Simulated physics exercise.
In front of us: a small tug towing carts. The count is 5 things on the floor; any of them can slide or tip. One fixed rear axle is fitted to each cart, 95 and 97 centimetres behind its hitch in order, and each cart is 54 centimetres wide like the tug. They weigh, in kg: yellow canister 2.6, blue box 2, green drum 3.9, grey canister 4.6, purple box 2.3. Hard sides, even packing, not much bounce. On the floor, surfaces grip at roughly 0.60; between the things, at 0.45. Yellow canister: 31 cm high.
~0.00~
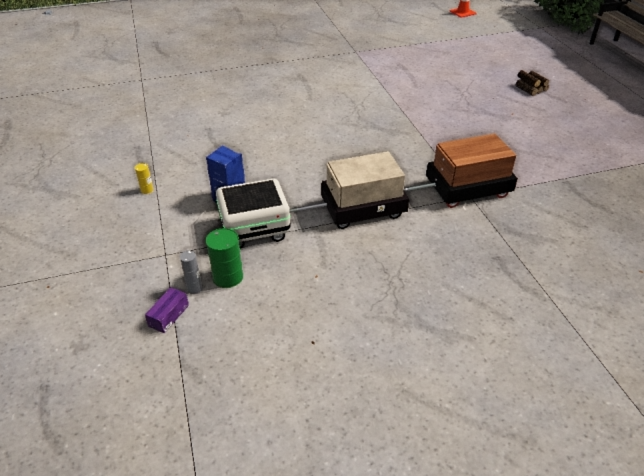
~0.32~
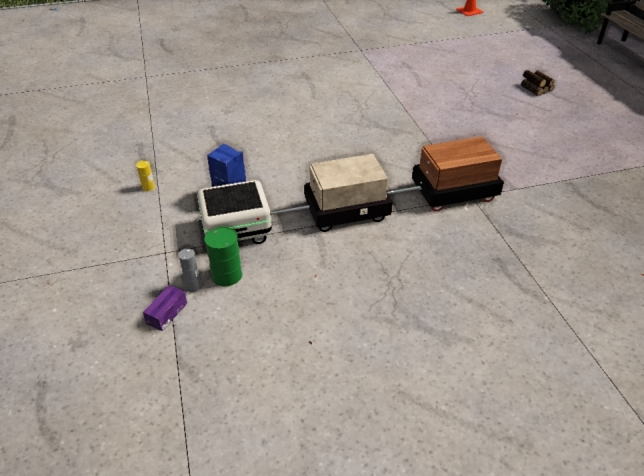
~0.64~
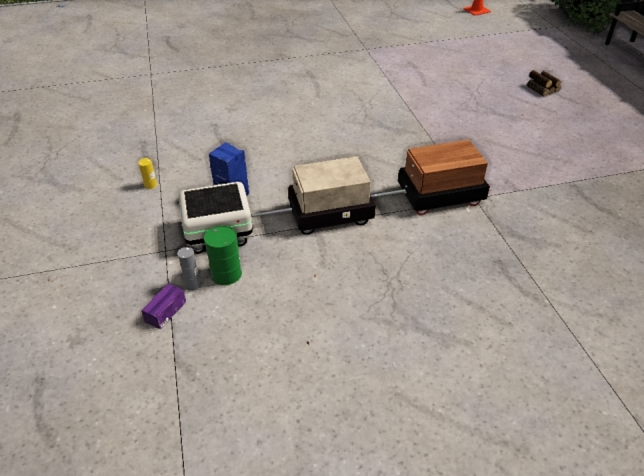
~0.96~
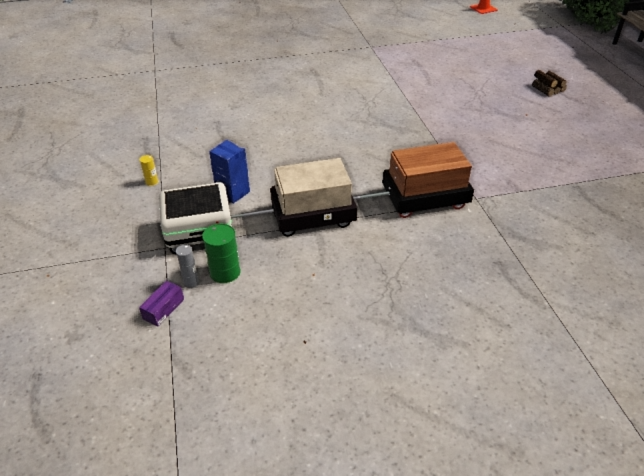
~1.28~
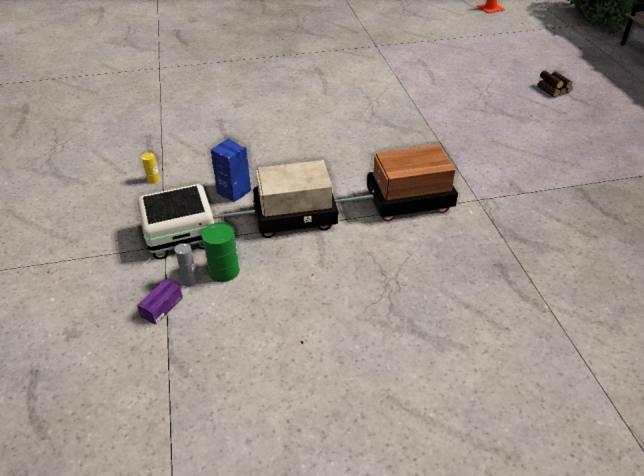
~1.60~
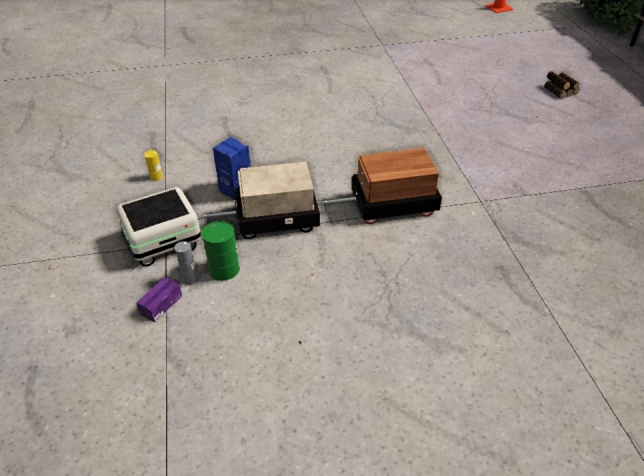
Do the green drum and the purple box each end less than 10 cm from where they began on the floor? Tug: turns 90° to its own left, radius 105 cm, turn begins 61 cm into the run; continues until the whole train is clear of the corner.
One by one: My guess is the green drum is displaced; my guess is the purple box is displaced.
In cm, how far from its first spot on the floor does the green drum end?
Displacement: Approx. 30 cm.
Around 5.10 s, 296 cm covered; purple box shifted 16 cm near (171, 310); green drum shifted 9 cm near (220, 258); grey canister shifted 5 cm.
Around 7.40 s, 429 cm covered; purple box shifted 78 cm near (152, 377); green drum shifted 31 cm near (221, 277); grey canister shifted 96 cm.
Finally (10.7 s), on their side or leaning hard on the floor, grey canister; not toppled but over 10 cm from the start, green drum and purple box; the other 2 still in place (within 10 cm). Final places as that camera would see them, green drum near (221, 277).
